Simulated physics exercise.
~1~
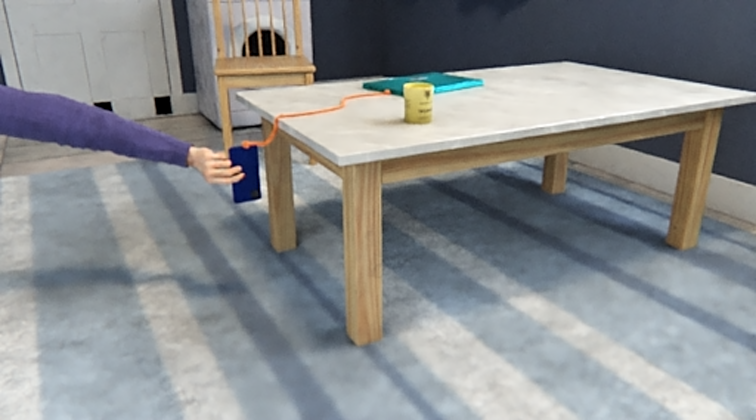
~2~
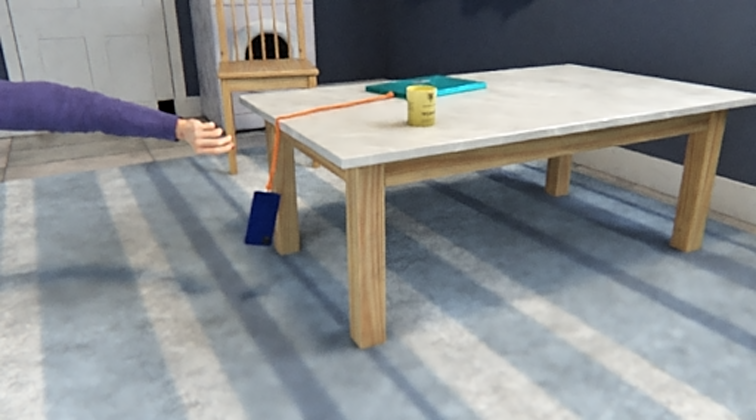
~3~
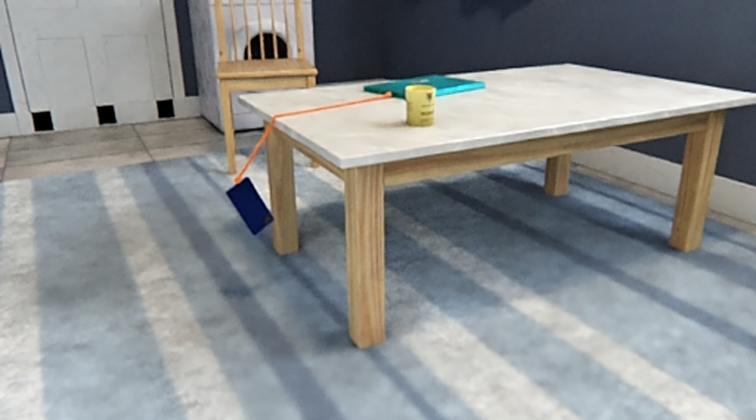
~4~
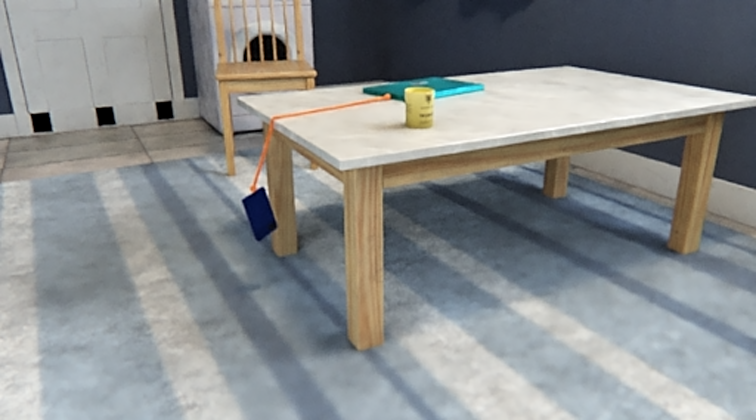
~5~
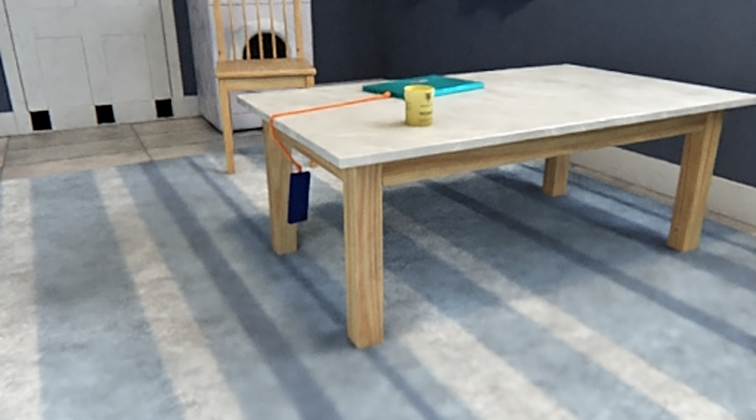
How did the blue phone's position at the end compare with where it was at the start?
At the start the phone was in a hand just off the left end of the table. By the end it was a little lower and farther right, hanging on the orange cord below the table's edge, between the legs at that end.
